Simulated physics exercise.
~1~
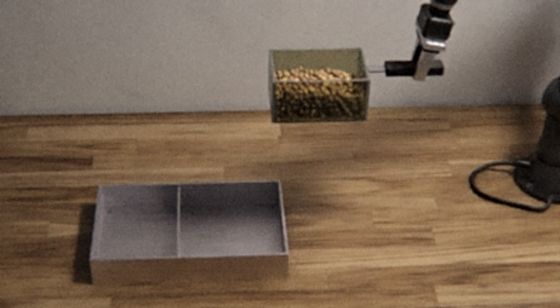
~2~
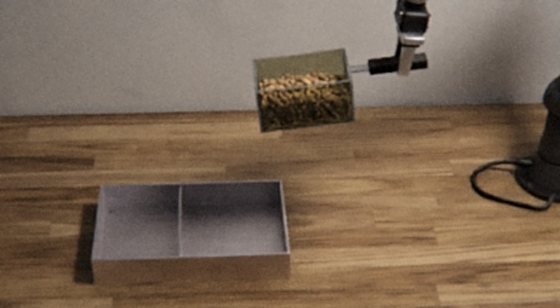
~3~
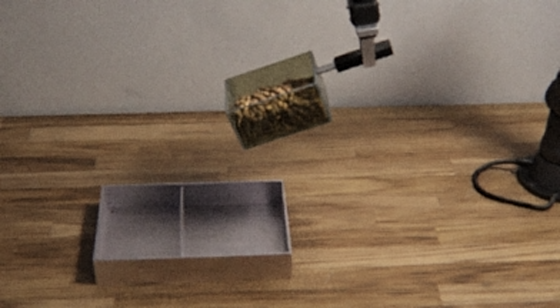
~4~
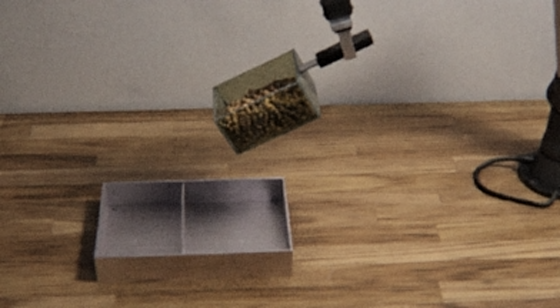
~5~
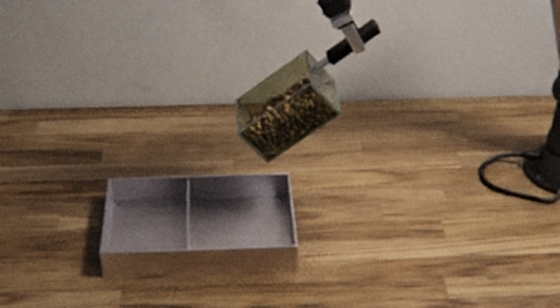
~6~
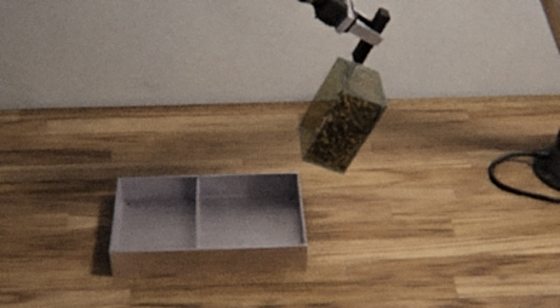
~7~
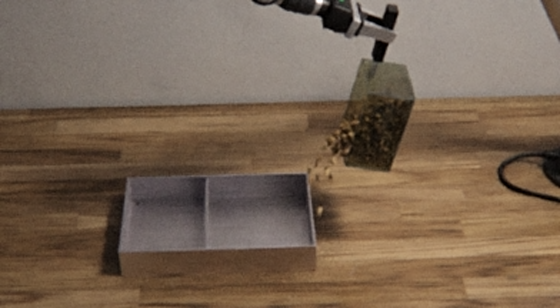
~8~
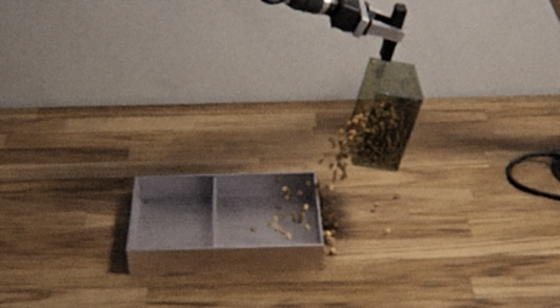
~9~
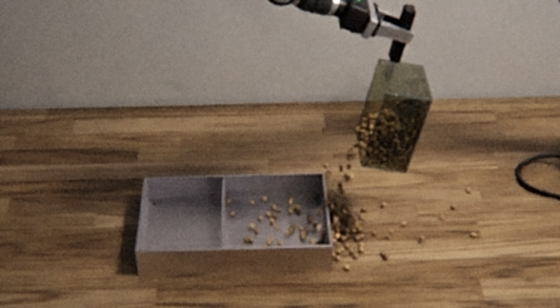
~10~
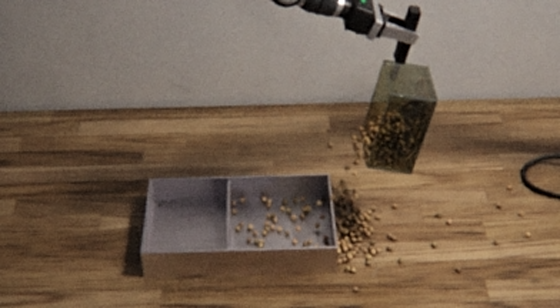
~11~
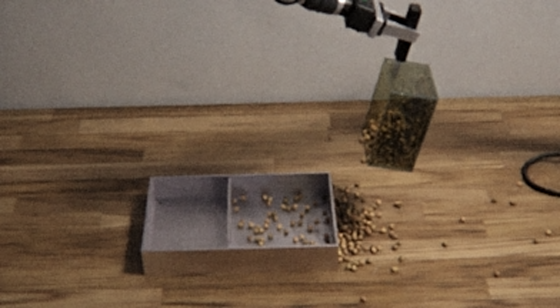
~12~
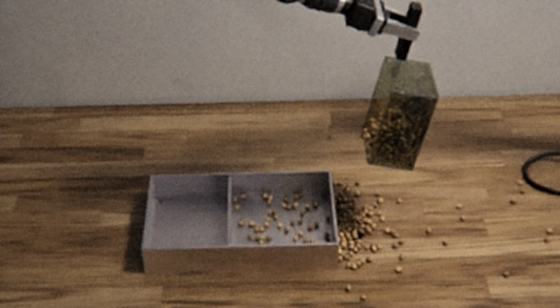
To begin with, a robot arm holds a clear box of dried chickpeas above a wooden table, up and to the right of a grey crate split in two by a cross wall. The arm carries the box left and starts to tip it, then swings back to the right while tilting it far more steeply. Chickpeas spill from its lower left side, some landing in the crate's right-hand part and many piling up just outside its right wall. A few scatter farther across the table. The flow dies away, and the box hangs still, tilted, with plenty of chickpeas left inside.
